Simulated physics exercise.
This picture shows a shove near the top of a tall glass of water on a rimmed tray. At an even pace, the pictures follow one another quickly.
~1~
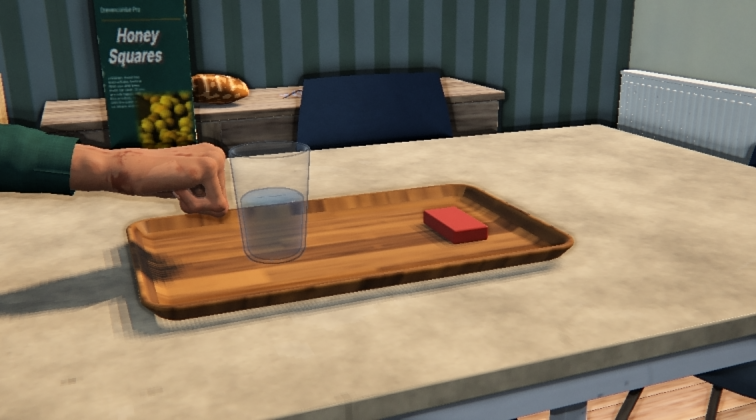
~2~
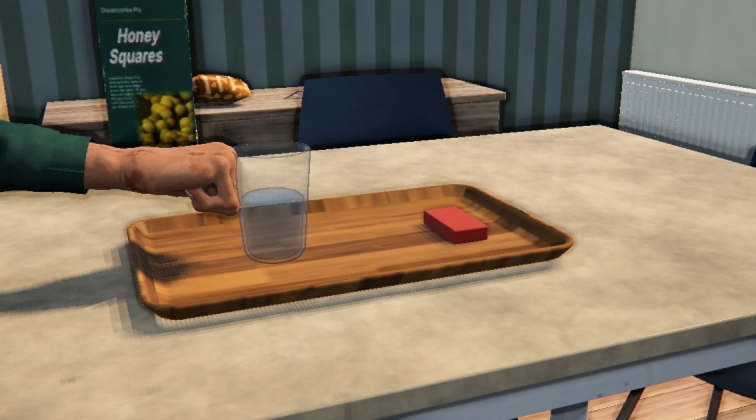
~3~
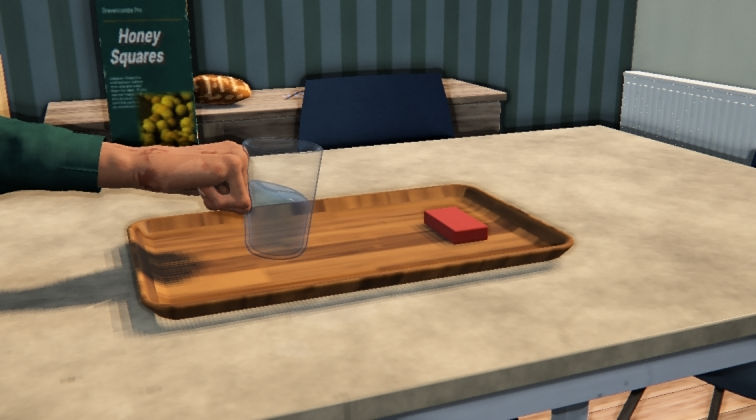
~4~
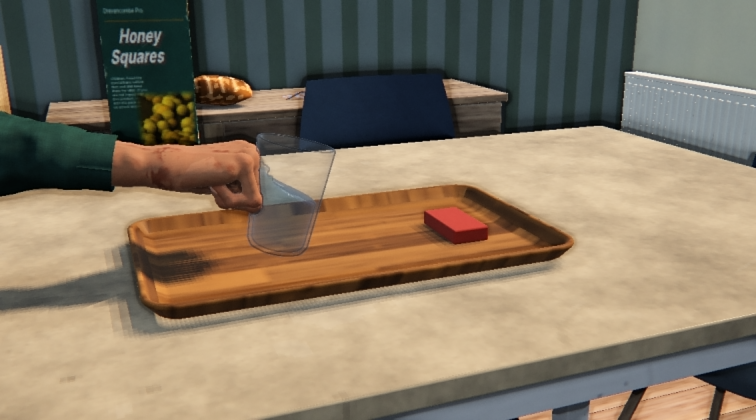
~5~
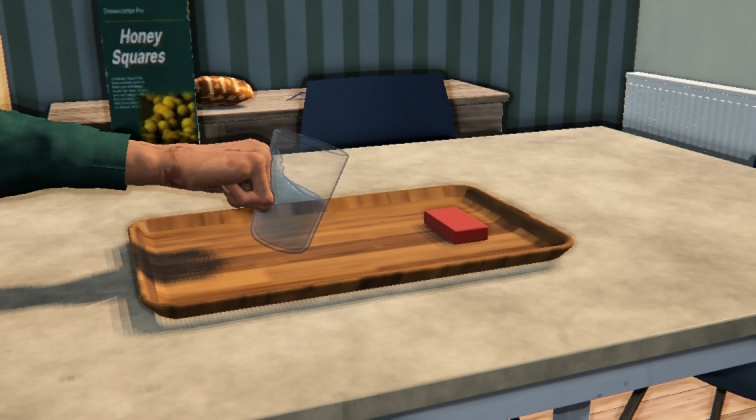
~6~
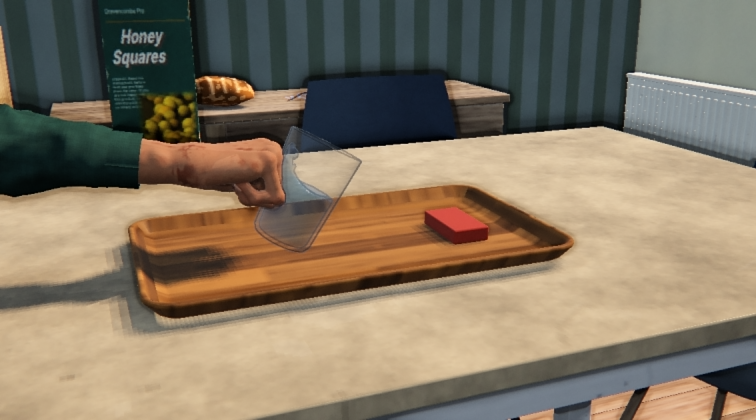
A fist in a dark green sleeve reaches in from the left and pushes the upper part of a clear glass of water, which leans steadily rightward as the water shifts inside. The glass is on a rimmed wooden tray with a red block to its right, on a pale table. Behind, seen from slightly above by a still camera, are a green Honey Squares box, bread and a dark blue chair.
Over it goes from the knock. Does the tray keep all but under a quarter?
Yes, under a quarter goes past its edge.
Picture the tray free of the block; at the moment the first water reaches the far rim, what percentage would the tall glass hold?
55 per cent or thereabouts.
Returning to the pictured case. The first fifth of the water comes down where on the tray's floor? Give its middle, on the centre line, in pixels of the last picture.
Landing point, centre line: Approx. (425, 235).
A moment on, the tall glass lies on its side and 100 per cent is in the glass, 0 on the tray and 0 above or beyond its rim.
Next, the tall glass lies on its side and 51 per cent is in the glass, 35 on the tray and 14 above or beyond its rim.
Then the tall glass lies on its side and 25 per cent is in the glass, 61 on the tray and 14 above or beyond its rim.
Later the tall glass lies on its side and 13 per cent is in the glass, 73 on the tray and 14 above or beyond its rim.
In the end 86 per cent is held by tray and glass, 14 is off the tray.
